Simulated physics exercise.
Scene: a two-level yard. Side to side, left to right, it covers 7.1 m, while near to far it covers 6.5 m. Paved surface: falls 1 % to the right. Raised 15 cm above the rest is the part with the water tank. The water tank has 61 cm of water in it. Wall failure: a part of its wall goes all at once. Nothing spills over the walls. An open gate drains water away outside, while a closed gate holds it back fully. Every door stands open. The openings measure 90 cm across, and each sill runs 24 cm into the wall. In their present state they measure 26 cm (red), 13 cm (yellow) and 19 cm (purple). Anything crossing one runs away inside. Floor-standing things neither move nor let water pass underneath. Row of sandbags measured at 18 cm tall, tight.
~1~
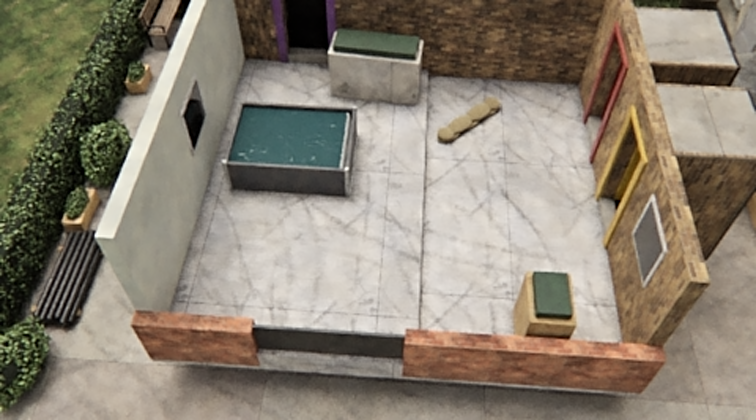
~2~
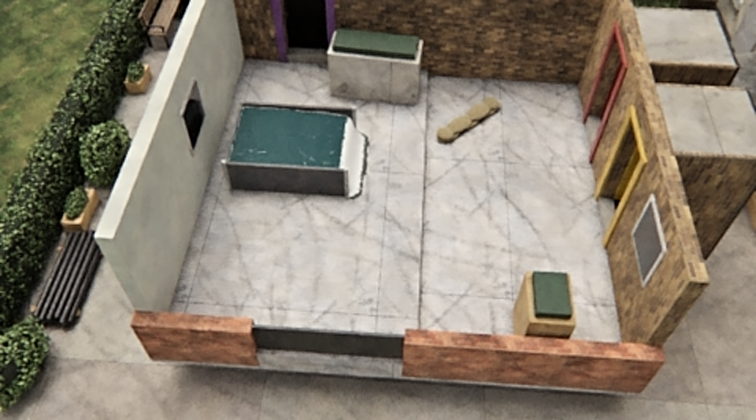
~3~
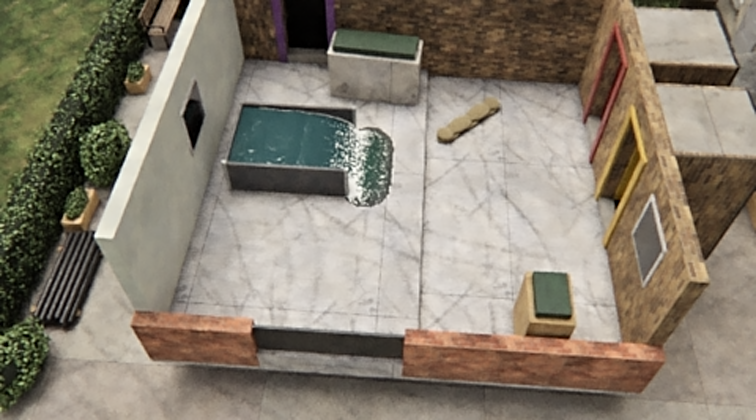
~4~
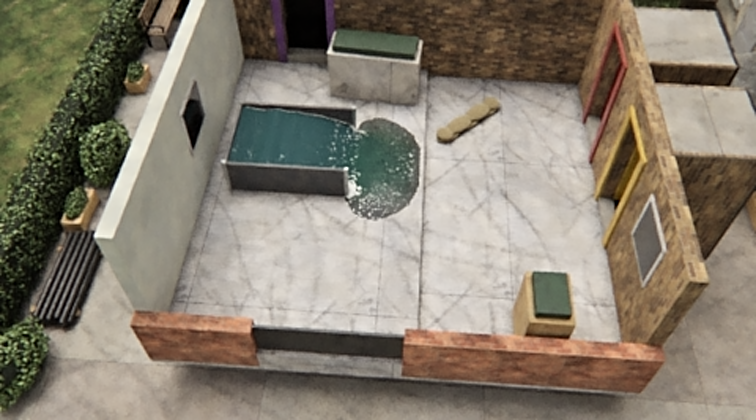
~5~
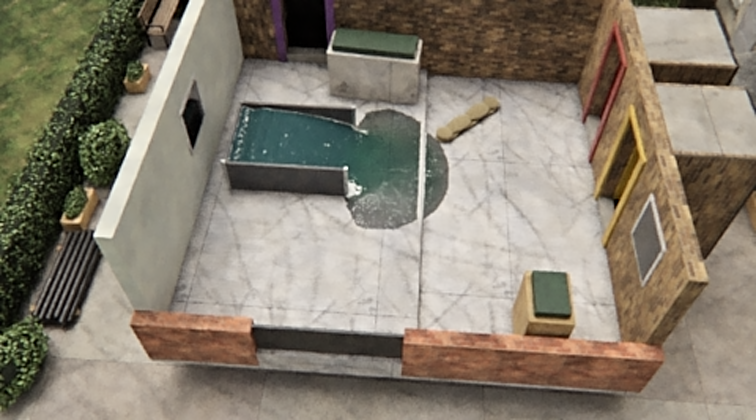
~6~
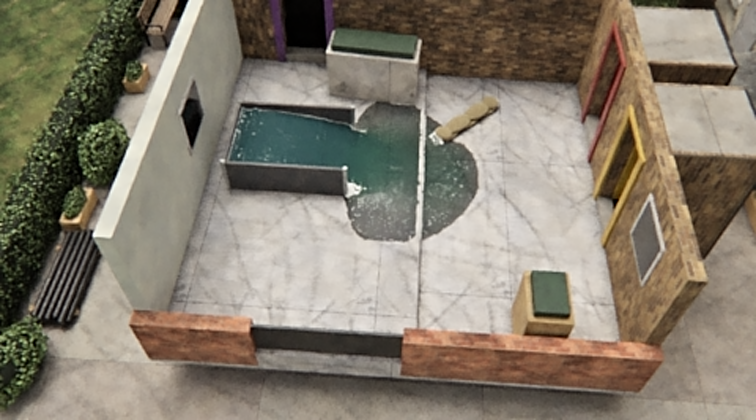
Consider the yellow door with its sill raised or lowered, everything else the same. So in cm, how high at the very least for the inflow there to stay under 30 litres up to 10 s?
At least 16 cm or so.
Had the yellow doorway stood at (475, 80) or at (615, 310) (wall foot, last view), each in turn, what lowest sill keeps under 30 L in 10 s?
About 9.5 cm for the first and 12.5 cm for the second.
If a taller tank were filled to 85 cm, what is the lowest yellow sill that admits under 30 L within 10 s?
Required height: Approx. 23 cm.
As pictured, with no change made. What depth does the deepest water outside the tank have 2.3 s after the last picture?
It gets to close to 30 centimetres there.
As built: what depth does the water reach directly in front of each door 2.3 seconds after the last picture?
Reading in centimetres: Red = 16, yellow = 21, purple = 0.
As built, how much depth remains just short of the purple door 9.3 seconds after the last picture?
You'd measure close to 0.0 cm there.
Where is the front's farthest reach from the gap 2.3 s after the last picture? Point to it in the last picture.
Lab note: Front tip approx. (621, 369).
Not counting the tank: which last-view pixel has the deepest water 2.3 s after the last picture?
Near (575, 90).
Then, 0.7 s after the last picture water covers 30 % of the floor, deepest (25 cm) near (436, 143); it has not reached the yellow door.
Then, 2.3 s after the last picture water covers 50 % of the floor, deepest (30 cm) near (575, 90); 21 cm at the yellow door, 37 litres in over its 13 cm sill.
Then, 9.3 s after the last picture water covers 50 % of the floor, deepest (16 cm) near (479, 359); 10 cm at the yellow door, 64 litres in over its 13 cm sill.
At the yellow door as built, the water peaked near 23 cm, 1.7 s after the last picture.
Run again over the same 10 s with other heights there, 73 litres in over 12.5 cm, 8 litres over 20 cm. The limit of 30 litres is kept from about 16 cm up.
